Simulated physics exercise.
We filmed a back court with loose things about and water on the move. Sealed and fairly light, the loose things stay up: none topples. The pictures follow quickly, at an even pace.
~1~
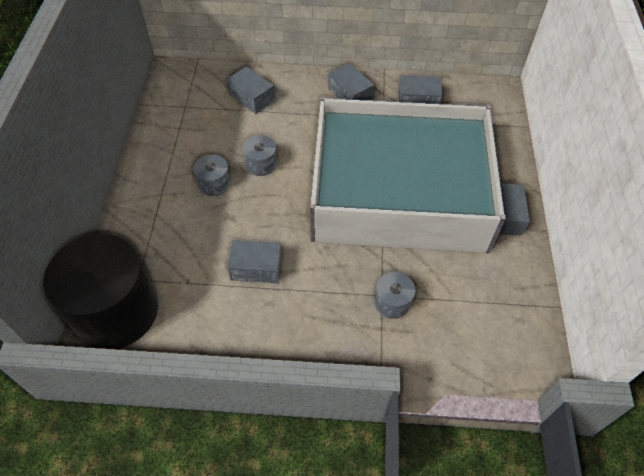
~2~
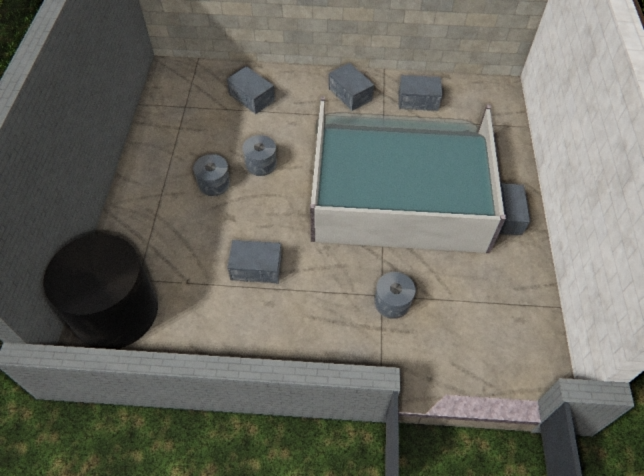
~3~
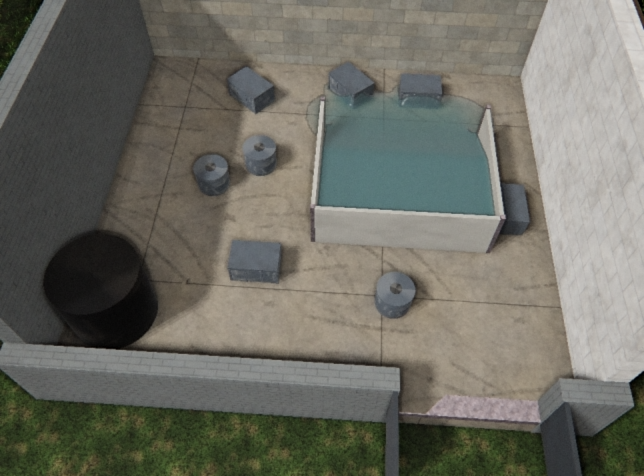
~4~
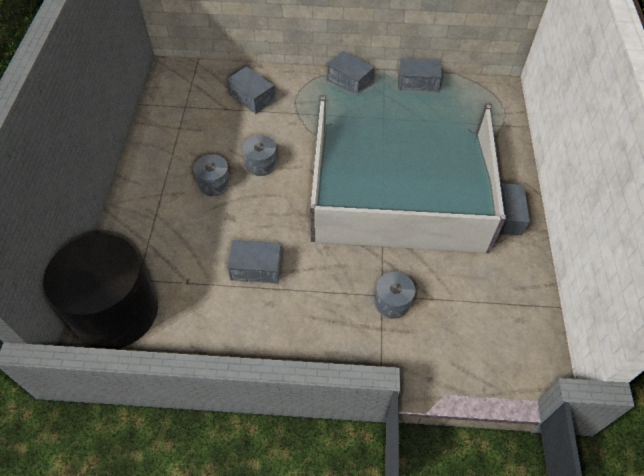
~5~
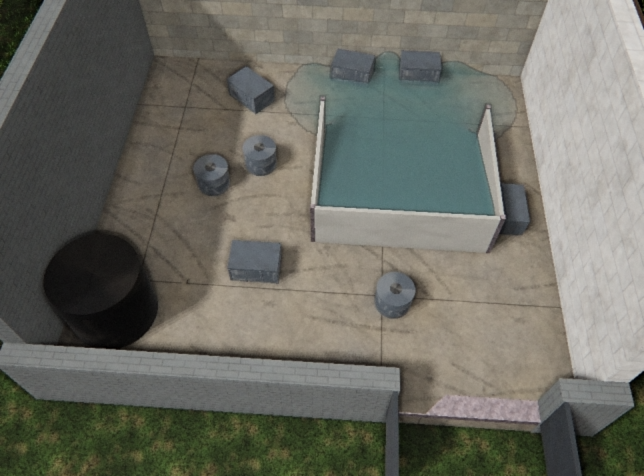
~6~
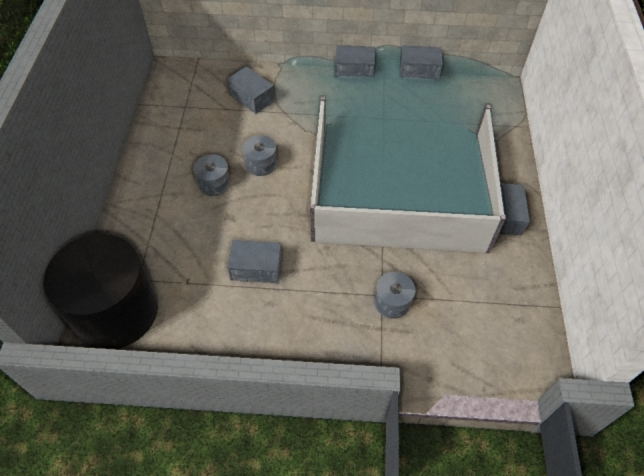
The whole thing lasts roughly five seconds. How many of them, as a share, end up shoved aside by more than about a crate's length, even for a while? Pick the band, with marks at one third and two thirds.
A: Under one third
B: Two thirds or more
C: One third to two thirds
Answer: C.
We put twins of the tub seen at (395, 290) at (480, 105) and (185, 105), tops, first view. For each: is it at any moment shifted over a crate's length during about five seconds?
In turn: Moved that far, swept aside.
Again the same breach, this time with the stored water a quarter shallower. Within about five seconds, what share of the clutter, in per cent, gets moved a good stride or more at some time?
Share: Close to 50 %.
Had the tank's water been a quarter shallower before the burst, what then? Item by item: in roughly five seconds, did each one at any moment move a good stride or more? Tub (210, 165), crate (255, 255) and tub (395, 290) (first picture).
Taking them as listed - a shorter distance for the first, a shorter distance for the second, a shorter distance for the third.
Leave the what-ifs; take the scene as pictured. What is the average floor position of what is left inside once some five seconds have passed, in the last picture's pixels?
About (283, 222).
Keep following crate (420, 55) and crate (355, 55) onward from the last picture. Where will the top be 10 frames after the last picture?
Estimated: (501, 53); (220, 55).
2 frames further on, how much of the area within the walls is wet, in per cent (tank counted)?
I'd estimate around 30 percent.
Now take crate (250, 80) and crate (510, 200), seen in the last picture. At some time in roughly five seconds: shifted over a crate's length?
Going by the listed order, the first is beyond that distance and the second beyond that distance.
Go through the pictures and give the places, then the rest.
A crate at (421, 85) rests on the ground; a crate at (351, 79), on the bottom; 0 of 8 have shifted, in the first picture.
A crate at (421, 85), on the bottom; a crate at (351, 79) rests on the ground; 0 of 8 have shifted, in the second picture.
A crate at (421, 83) rests on the ground, close to its start; a crate at (351, 77) rests on the ground; 0 of 8 have shifted, in the third picture.
A crate at (421, 67), on the bottom, a stride from its start; a crate at (351, 65), on the bottom, close to its start; 2 of 8 have shifted, in the fourth picture.
A crate at (421, 60) floats, a stride from its start; a crate at (353, 60) rests on the ground, a stride from its start; 2 of 8 have shifted, in the fifth picture.
A crate at (422, 55), afloat, a stride from its start; a crate at (355, 54) floats, a stride from its start; 2 of 8 have shifted, in the sixth picture.
A moment on, 0 of 8 are well off their spots; 2 afloat.
Next, 3 of 8 are well off their spots; 2 afloat.
Later, 4 of 8 are well off their spots; 2 afloat.
In the end, 4 of 8 are well off their spots, and 4 have been at some point; 2 afloat.
